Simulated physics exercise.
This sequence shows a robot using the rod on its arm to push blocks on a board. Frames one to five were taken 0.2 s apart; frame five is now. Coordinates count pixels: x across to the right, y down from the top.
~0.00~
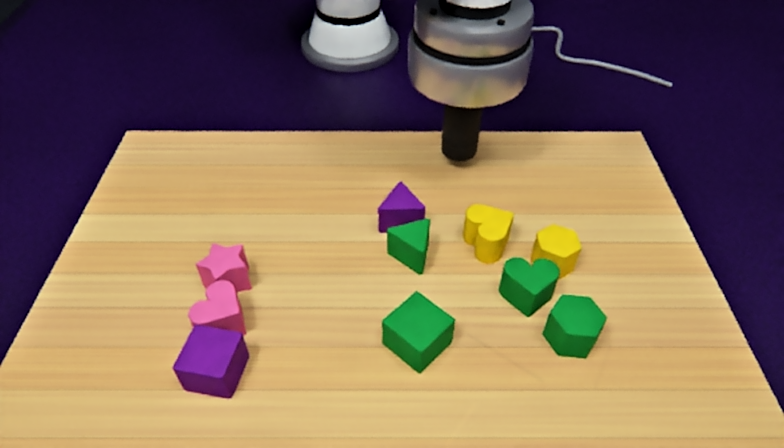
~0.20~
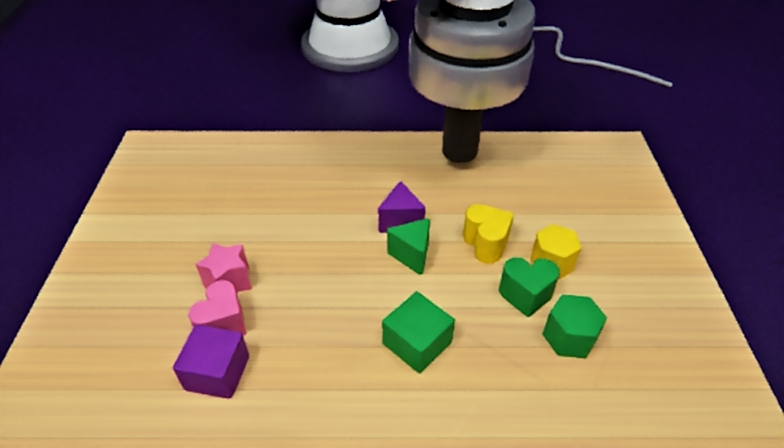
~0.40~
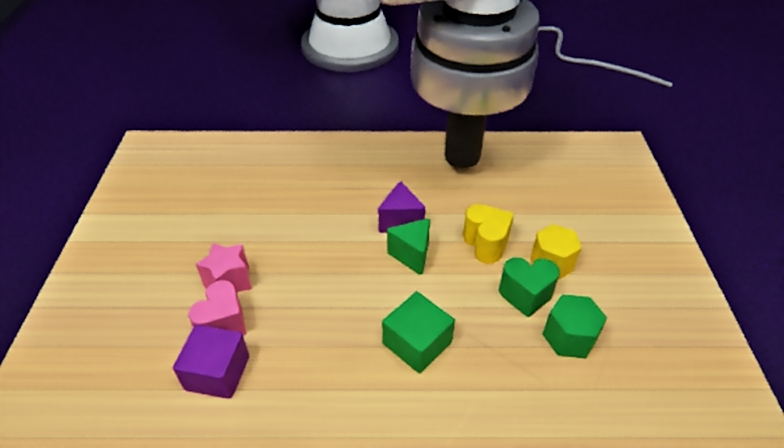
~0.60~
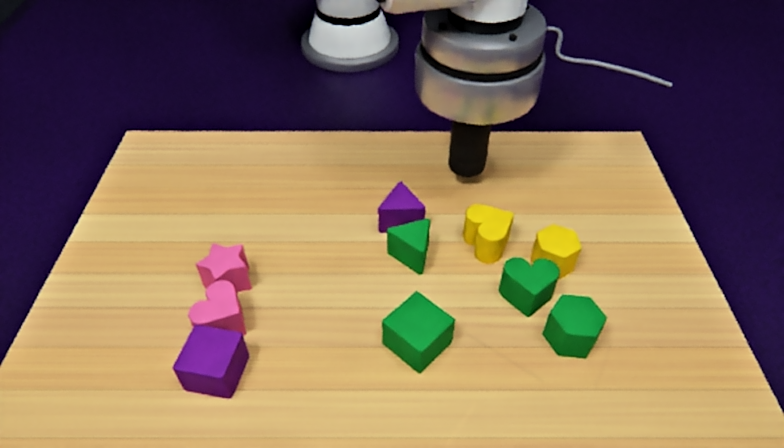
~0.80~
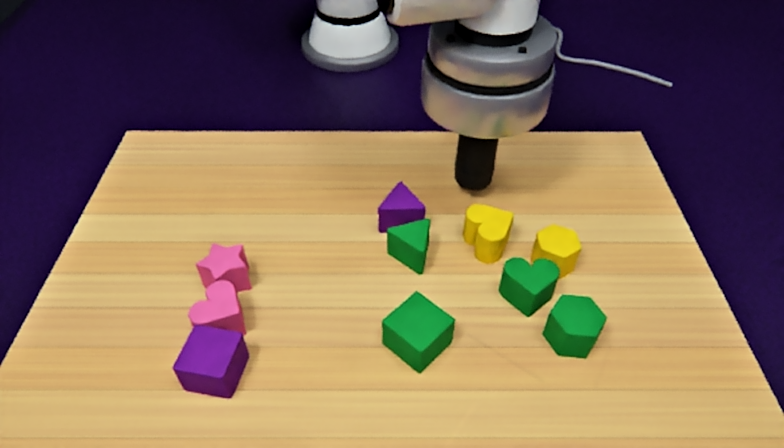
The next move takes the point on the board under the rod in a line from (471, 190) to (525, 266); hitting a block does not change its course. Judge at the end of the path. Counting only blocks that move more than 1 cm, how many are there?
Going by the path, two blocks will move.
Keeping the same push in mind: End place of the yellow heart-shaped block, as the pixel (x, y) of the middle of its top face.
Its top centre lands on (493, 254).
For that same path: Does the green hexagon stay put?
The answer is yes.
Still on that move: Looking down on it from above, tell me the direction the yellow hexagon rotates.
Twists anticlockwise.
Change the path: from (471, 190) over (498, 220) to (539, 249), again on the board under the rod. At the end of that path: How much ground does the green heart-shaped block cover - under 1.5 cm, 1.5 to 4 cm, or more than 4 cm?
The smallest band: Under 1.5 cm.
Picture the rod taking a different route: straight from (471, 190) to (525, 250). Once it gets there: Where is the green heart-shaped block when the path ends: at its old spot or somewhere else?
Well, the green heart-shaped block holds its place.
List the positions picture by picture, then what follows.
In the first frame, rod tip (459, 151); block tops, yellow heart-shaped block (490, 220); green heart-shaped block (532, 272); yellow hexagon (559, 240); green hexagon (579, 314).
In the second frame, rod (460, 153); blocks unchanged.
In the third frame, rod (462, 158); blocks unchanged.
In the fourth frame, rod (466, 166); blocks unchanged.
In the fifth frame, rod (473, 179); yellow heart-shaped block (490, 220); green heart-shaped block (532, 272); yellow hexagon (559, 240); green hexagon (579, 314).
On the path given first. One third of the way, rod (490, 203); nothing pushed yet.
Two thirds of the way, rod (508, 228); yellow heart-shaped block (497, 243), turned 20° clockwise.
At the end, rod (528, 254); yellow heart-shaped block (493, 254), turned 40° clockwise; green heart-shaped block (535, 277), turned 15° anticlockwise; yellow hexagon (576, 250), turned 30° anticlockwise; green hexagon in place.
